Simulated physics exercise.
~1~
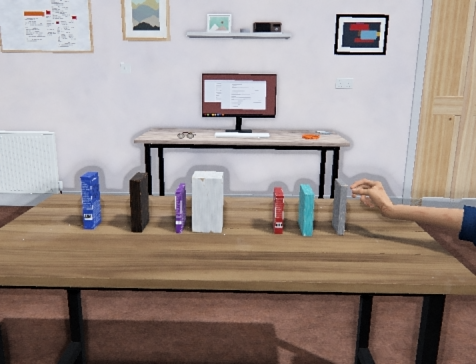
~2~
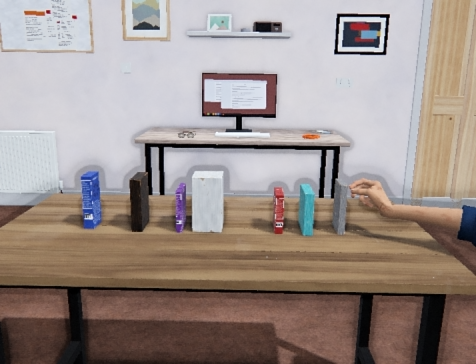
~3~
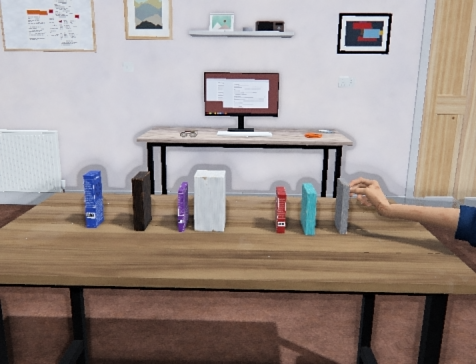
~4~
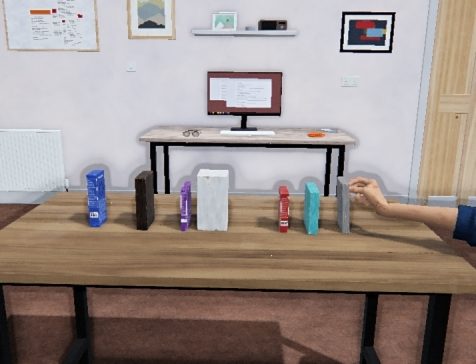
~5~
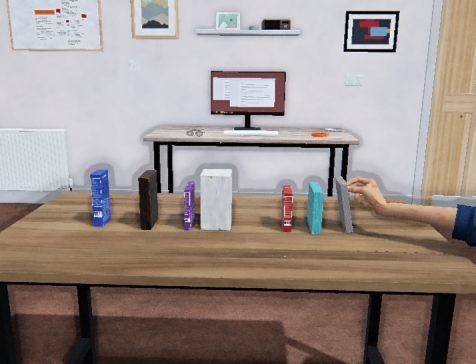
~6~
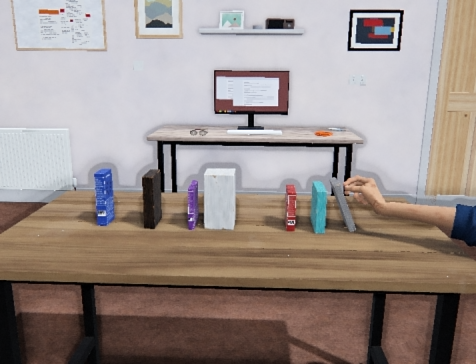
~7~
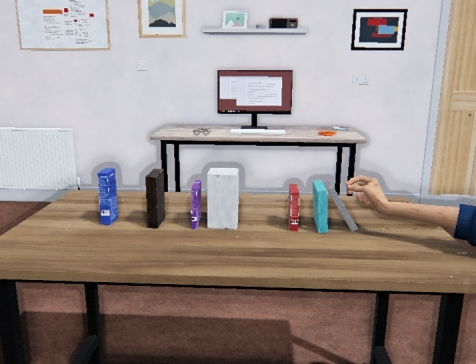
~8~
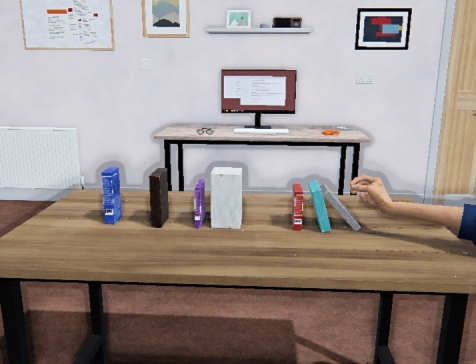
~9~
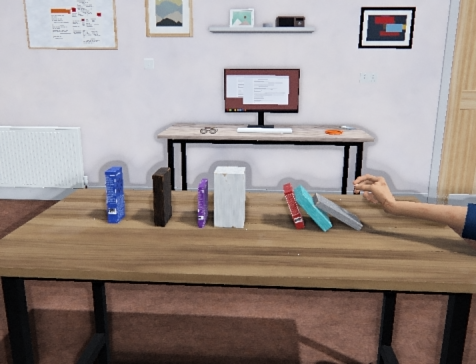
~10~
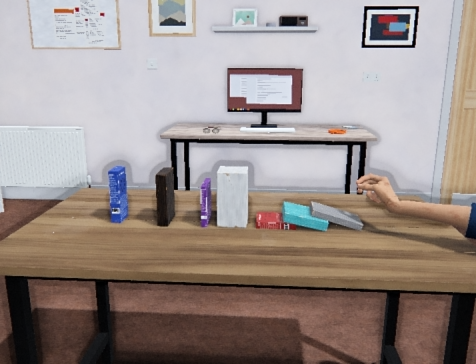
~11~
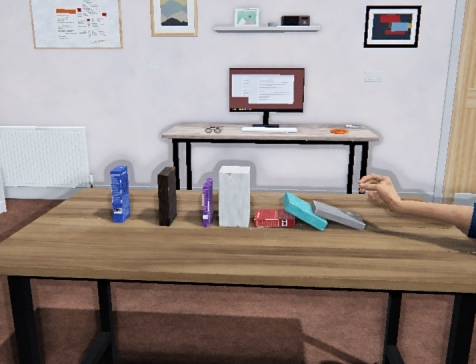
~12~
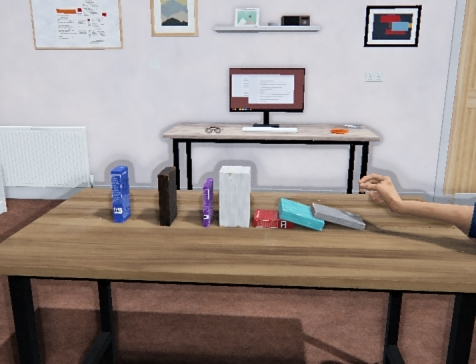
Grey board tipped by a hand toppling the turquoise block and red packet leftward on a table, four items left standing.
